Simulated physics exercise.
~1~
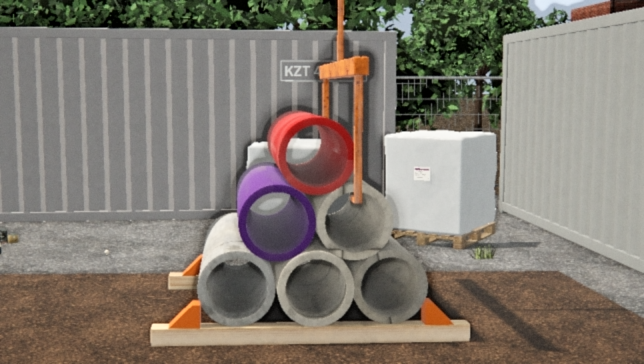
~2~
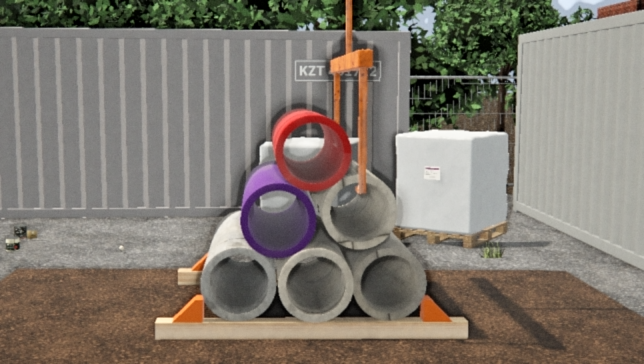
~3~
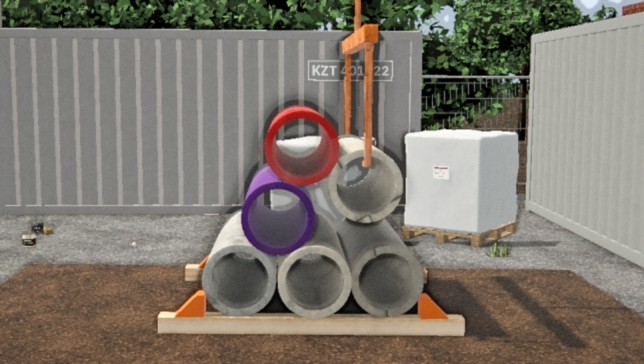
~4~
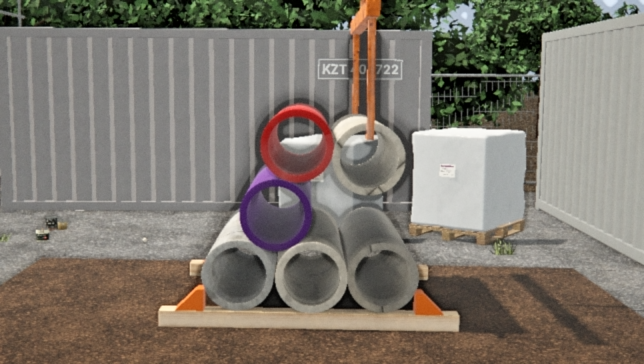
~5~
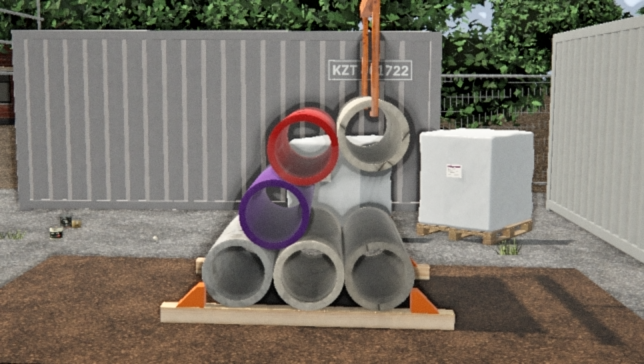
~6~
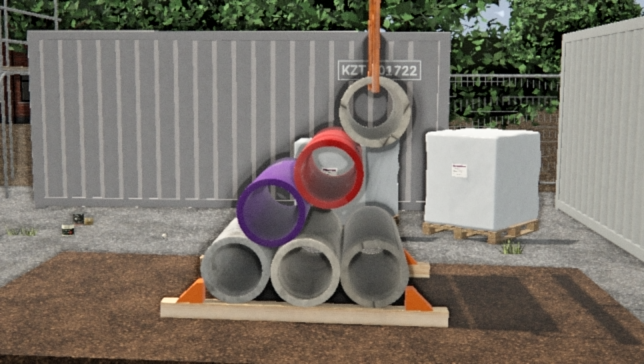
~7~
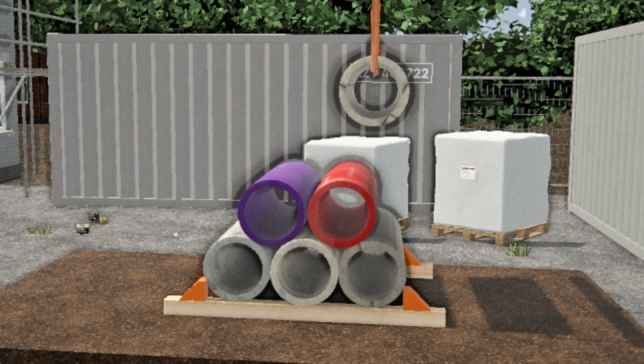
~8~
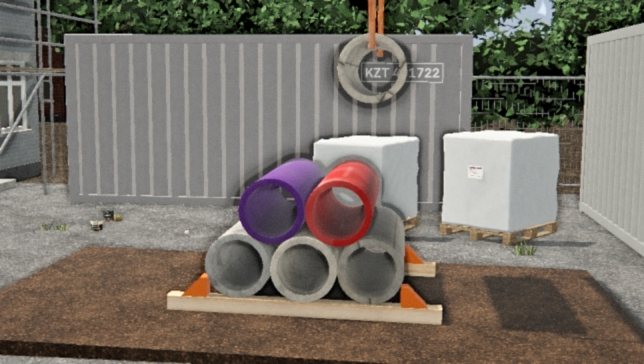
We see an orange lifting beam draw a grey concrete pipe up from a chocked stack; the red pipe on top shifts slightly left, then rolls right and down into the gap, settling beside the unmoved purple pipe while the lifted pipe hangs above, still rising.
